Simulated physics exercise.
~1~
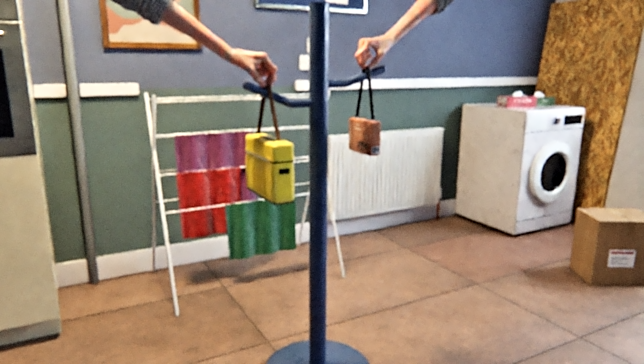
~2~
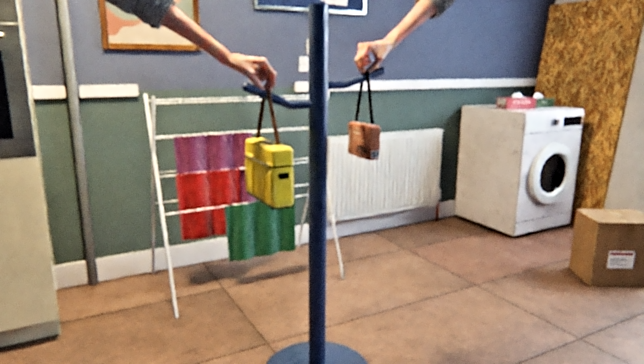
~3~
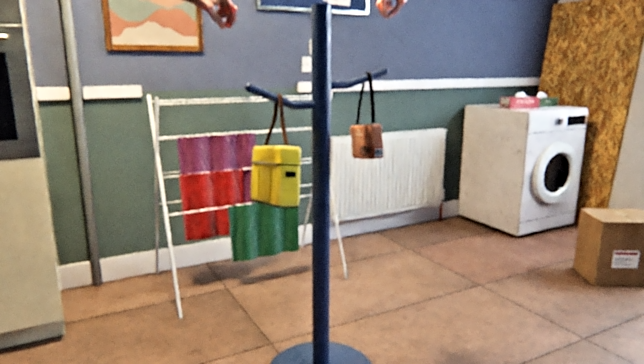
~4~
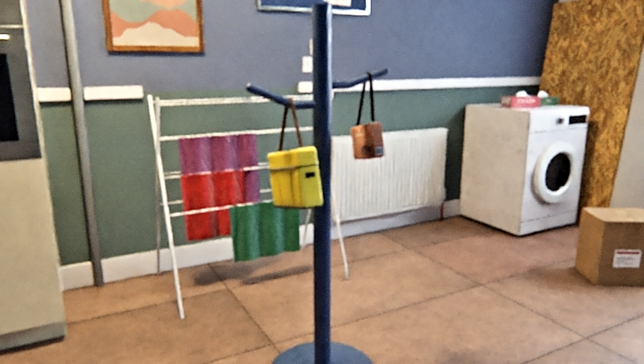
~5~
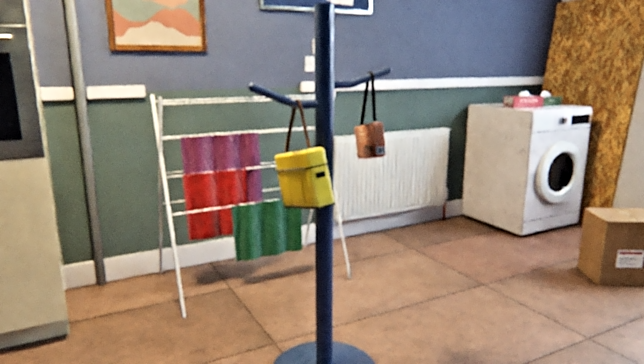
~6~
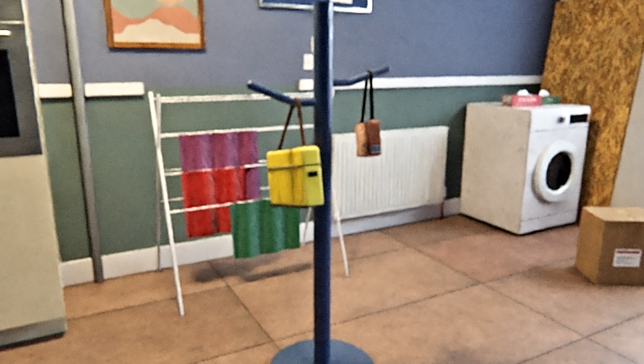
In a room with a drying rack and a washing machine, two hands hung a yellow case and a small orange pouch by their loops on a blue post, then let go and drew back; the case swung gently, and both stayed hanging.
